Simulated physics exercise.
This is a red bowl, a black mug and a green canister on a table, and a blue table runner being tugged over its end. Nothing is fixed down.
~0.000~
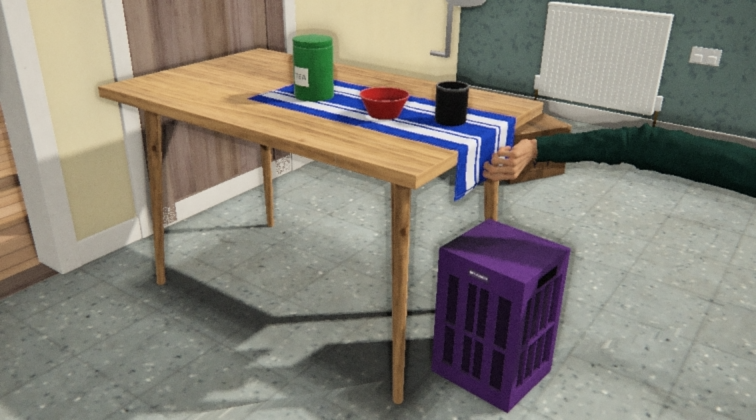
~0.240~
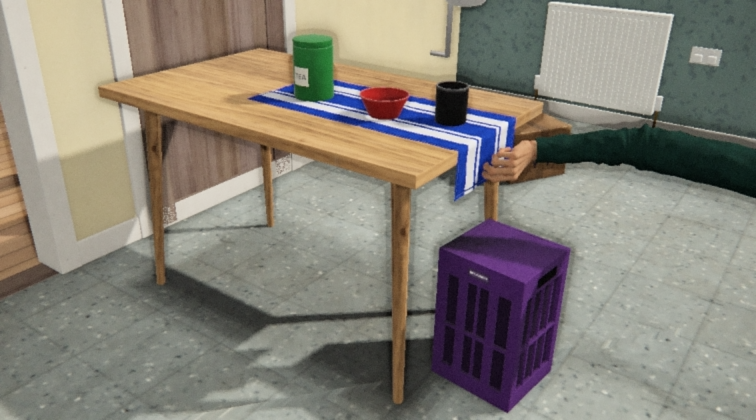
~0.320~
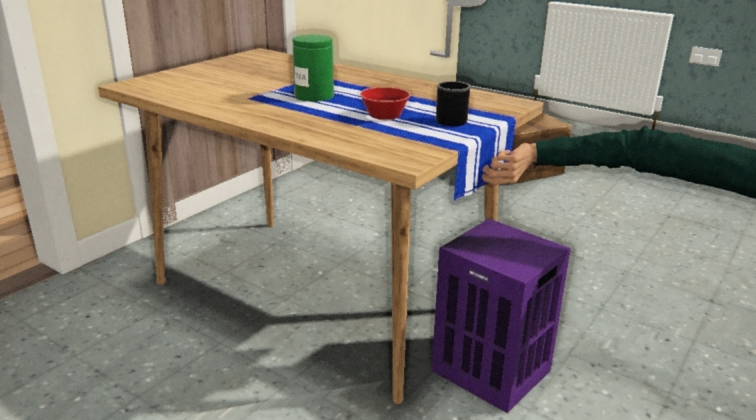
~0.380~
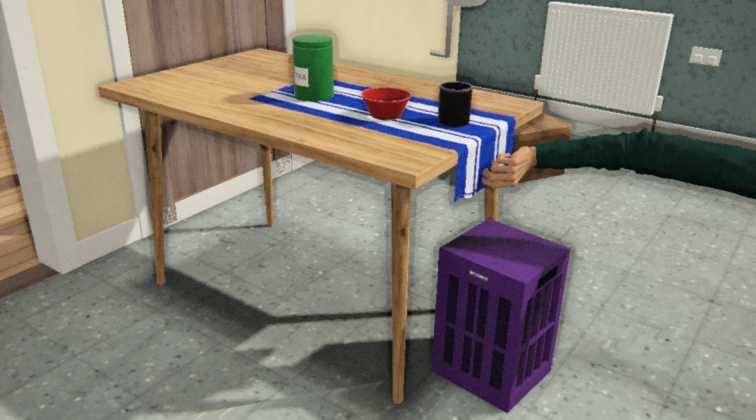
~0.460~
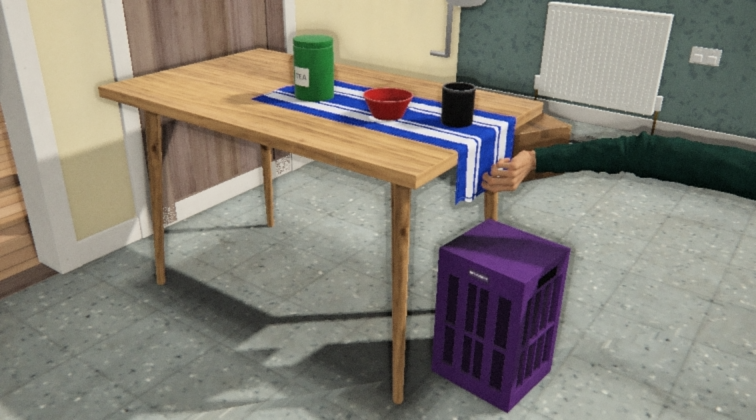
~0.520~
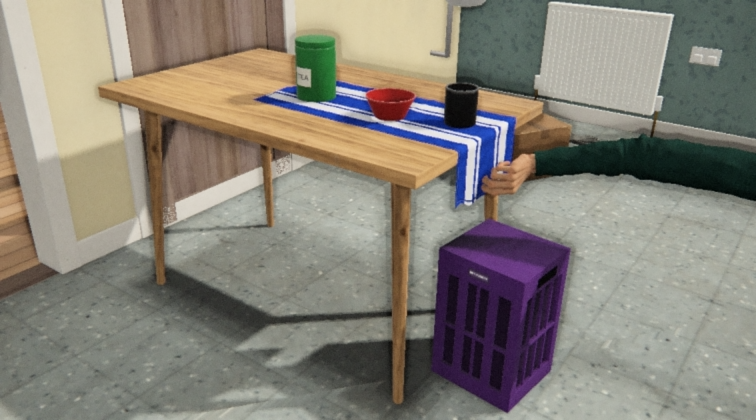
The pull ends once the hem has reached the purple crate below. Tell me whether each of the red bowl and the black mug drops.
The red bowl stays on the table. The black mug goes over the edge.
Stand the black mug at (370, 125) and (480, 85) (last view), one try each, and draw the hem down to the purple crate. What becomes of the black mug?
In the first case it keeps clear of the edge; in the second case it is safe.
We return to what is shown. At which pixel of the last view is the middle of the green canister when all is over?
It ends at (358, 77).
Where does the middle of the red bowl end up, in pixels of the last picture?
At about (434, 116).
Around 0.94 s, hem going down; bowl carried along near (410, 111); mug carried along near (485, 111).
Around 1.30 s, hem on the crate; bowl carried along near (429, 115); mug over the edge.
Finally, hem on the crate; bowl carried along near (434, 116); mug over the edge. The red bowl remains up there and the black mug is carried off the end.
